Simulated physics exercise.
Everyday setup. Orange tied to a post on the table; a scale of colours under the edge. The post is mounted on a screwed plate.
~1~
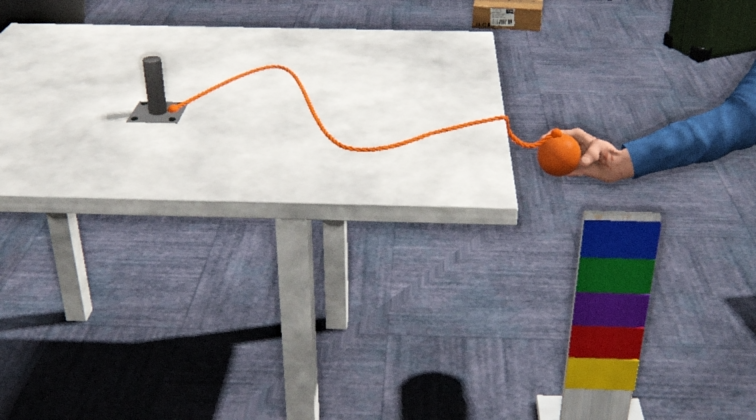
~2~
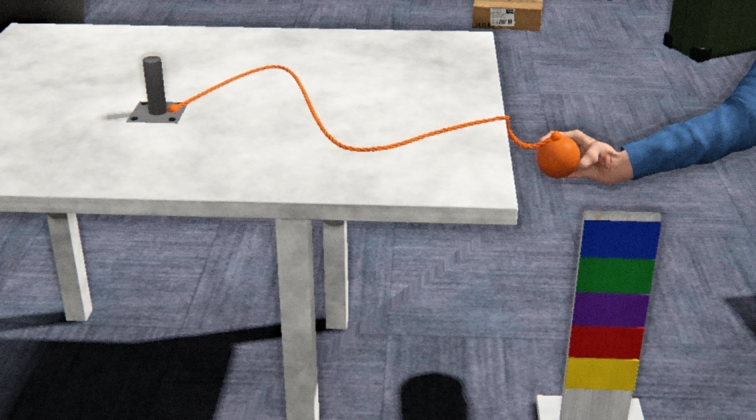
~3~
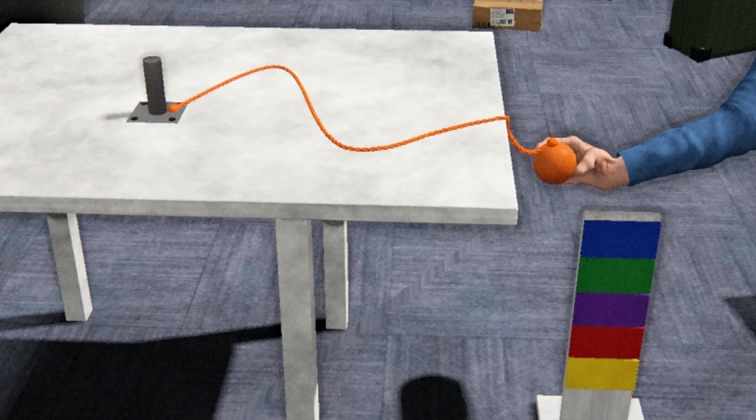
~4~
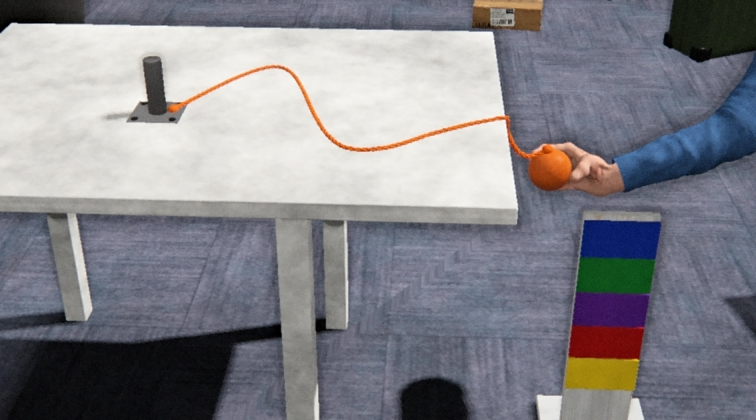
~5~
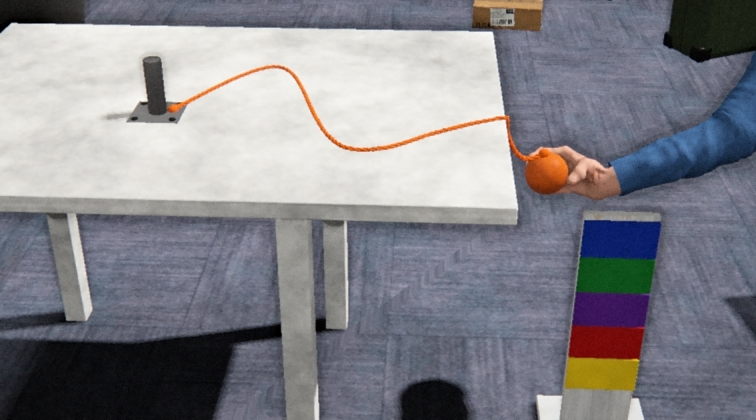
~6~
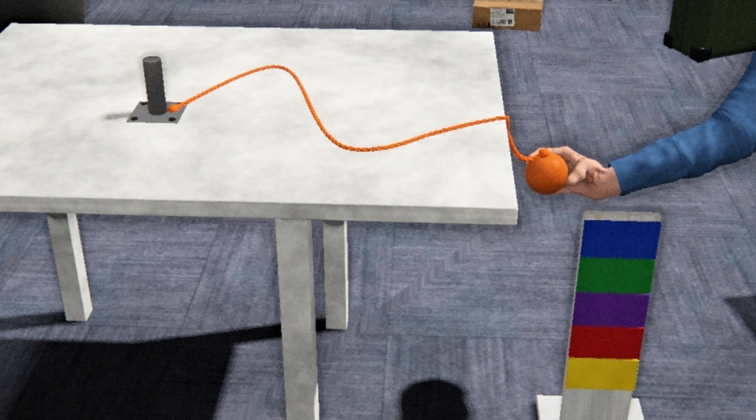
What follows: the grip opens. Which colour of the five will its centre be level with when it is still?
Its centre will be level with yellow.
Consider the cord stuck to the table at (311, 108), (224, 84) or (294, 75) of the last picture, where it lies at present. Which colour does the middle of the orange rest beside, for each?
One try after another: Green, then red, then purple.
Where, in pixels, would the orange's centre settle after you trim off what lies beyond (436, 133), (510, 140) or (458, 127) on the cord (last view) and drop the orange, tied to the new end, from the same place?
The places are (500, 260), (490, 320) and (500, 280).
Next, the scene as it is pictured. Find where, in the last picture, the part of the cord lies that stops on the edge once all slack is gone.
It's the piece you see at (325, 132).
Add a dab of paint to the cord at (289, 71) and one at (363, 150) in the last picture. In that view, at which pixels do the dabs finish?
Around (347, 106); the other one around (500, 158).
A little later, orange near (499, 337); level with red.
Next, orange near (481, 344); level with yellow.
When it is over, orange near (483, 352); level with yellow. Its middle rests at the yellow band.
